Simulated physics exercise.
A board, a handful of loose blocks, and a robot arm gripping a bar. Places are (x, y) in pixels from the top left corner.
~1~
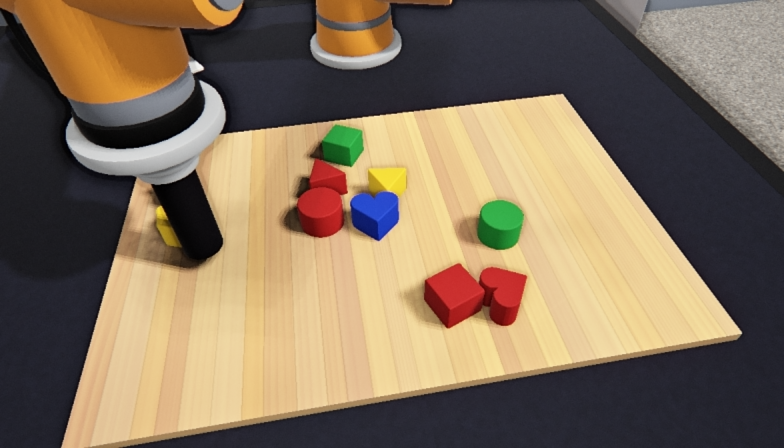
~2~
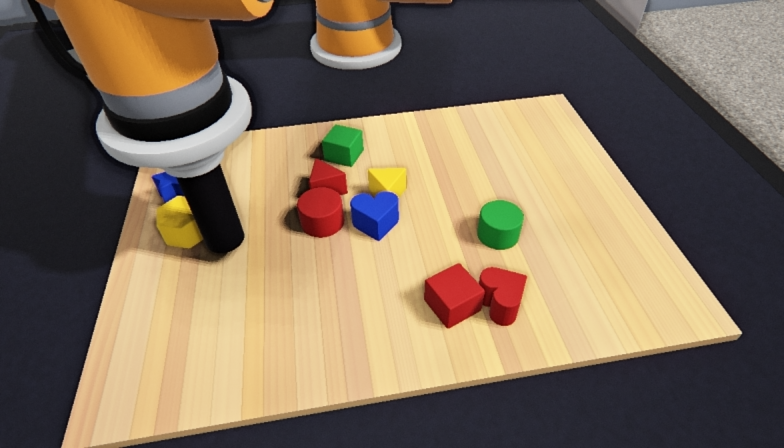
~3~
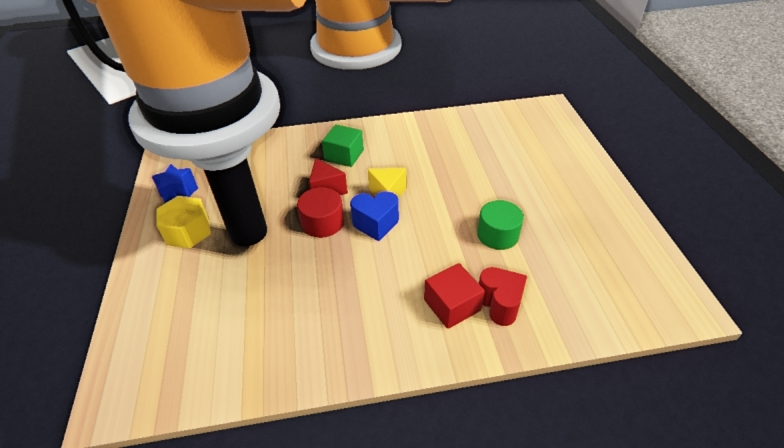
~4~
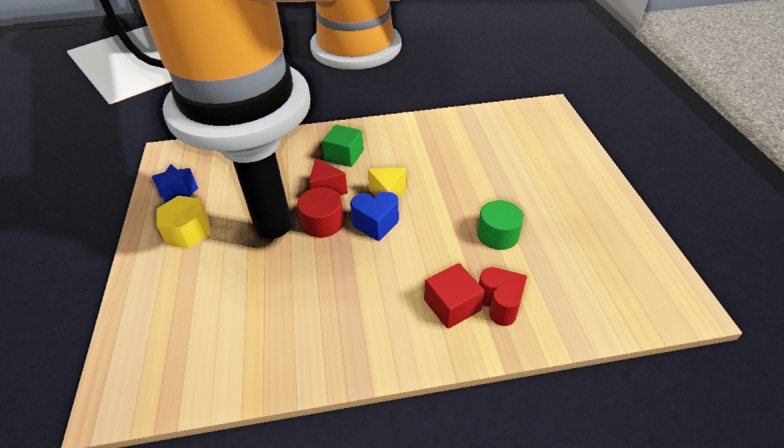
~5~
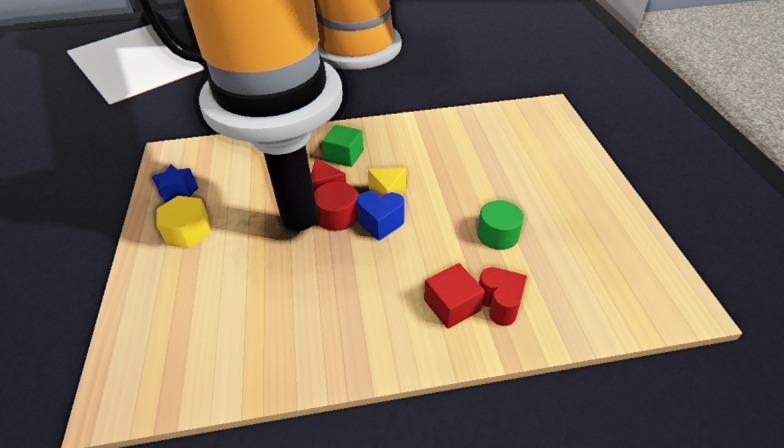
On a wooden board, a robot arm moves a black bar right, nudging a red cylinder.
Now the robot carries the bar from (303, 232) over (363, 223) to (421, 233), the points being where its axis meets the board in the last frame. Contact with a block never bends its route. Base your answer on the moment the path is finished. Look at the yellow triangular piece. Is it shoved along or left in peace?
That one moves away.
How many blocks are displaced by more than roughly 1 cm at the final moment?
Total: Three-plus.
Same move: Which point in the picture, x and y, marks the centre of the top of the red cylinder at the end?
Its top middle: (372, 176).
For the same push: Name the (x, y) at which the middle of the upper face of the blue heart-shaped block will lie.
Its top middle will sit at (448, 195).
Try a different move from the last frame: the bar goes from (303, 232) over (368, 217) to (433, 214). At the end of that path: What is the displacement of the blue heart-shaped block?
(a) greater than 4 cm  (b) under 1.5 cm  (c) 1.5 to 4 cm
a (greater than 4 cm)
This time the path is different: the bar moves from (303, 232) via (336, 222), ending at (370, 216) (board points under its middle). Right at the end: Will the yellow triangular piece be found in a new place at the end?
I'd say yes.
The first path, step by step. One third of the way, bar (342, 212); red cylinder (363, 181); blue heart-shaped block (395, 199), turned 55° clockwise; yellow triangular piece (394, 170), turned 15° anticlockwise.
Two thirds of the way, bar (381, 211); red cylinder (372, 176); blue heart-shaped block (416, 197), turned 30° clockwise; yellow triangular piece (401, 164).
At the end, bar (421, 219); red triangular piece not moved; red cylinder (372, 176); blue heart-shaped block (448, 195); yellow triangular piece (401, 164).
